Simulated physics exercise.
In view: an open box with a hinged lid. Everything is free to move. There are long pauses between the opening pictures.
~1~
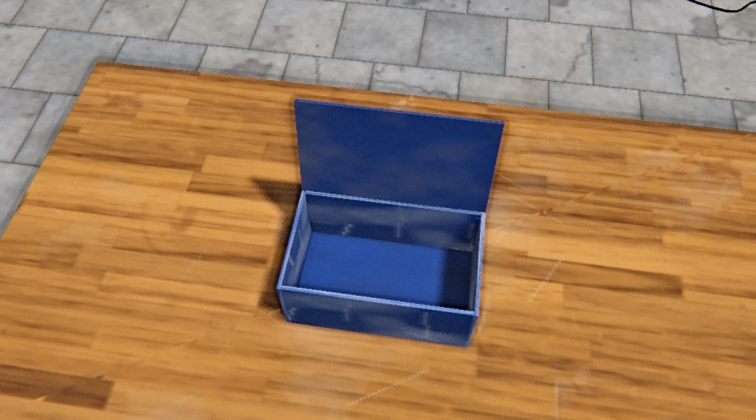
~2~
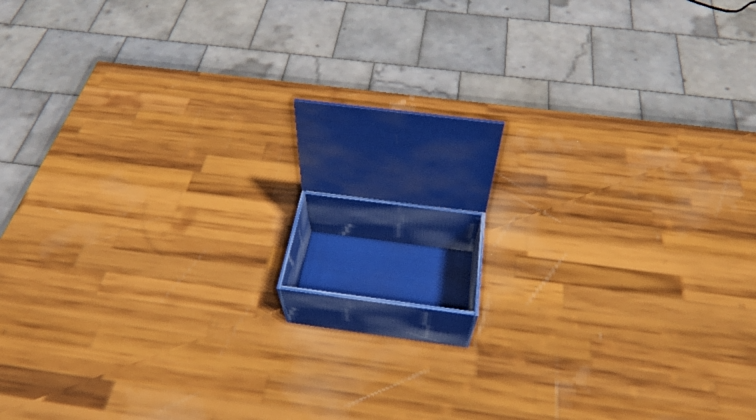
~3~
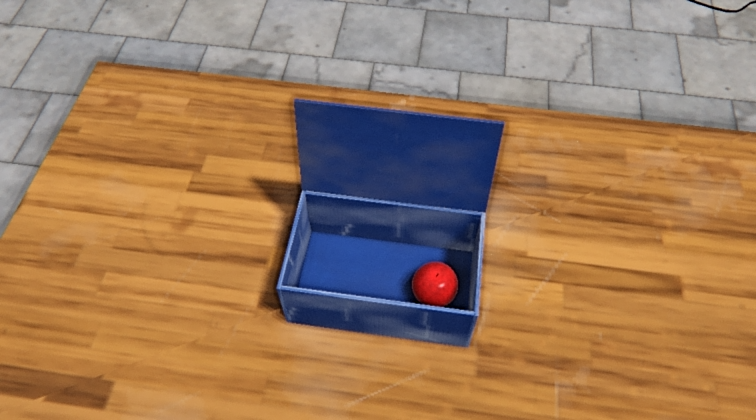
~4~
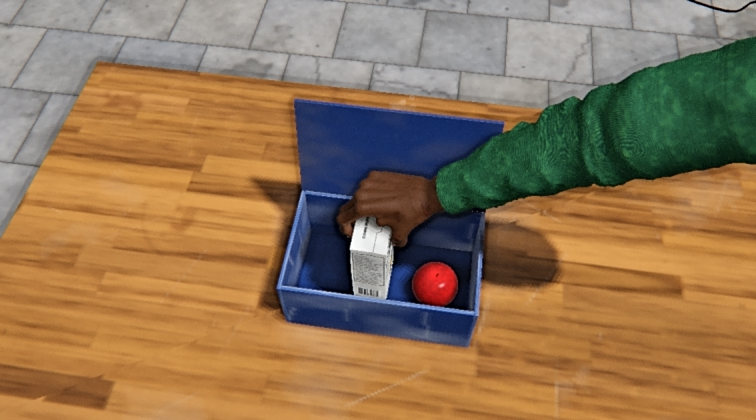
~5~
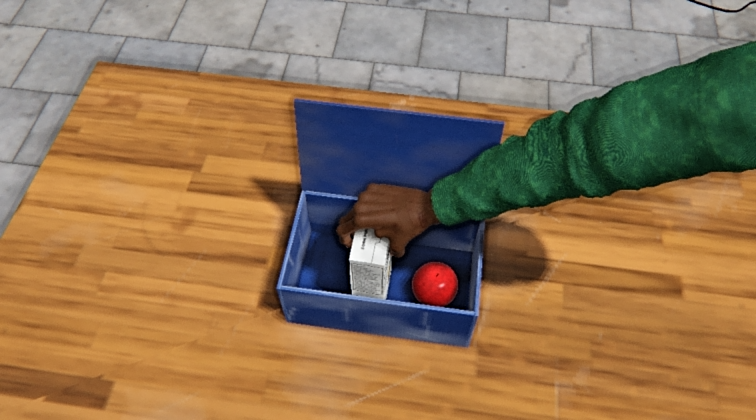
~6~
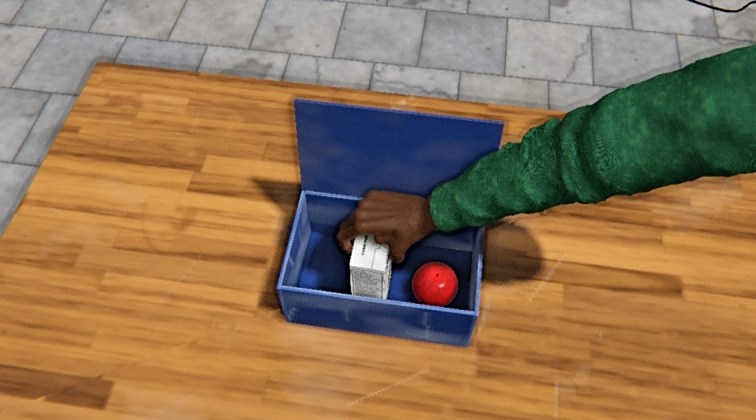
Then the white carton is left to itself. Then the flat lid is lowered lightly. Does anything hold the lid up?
As it turns out, it stays ajar.
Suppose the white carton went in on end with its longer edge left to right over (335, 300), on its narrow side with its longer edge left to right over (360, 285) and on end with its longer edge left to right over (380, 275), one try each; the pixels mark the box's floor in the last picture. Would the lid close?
First try: It will not close; second try: It sits on the rim; third try: It will not close.
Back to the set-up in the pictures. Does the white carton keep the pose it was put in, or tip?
The white carton keeps its pose.
Then, 1.50 s later than the last frame, lid 65° above the rim.
Then, 2.40 s later than the last frame, lid 34° above the rim.
When it is over, lid 32° above the rim; both as before. End places, in pixels of the last picture, white carton near (372, 273).
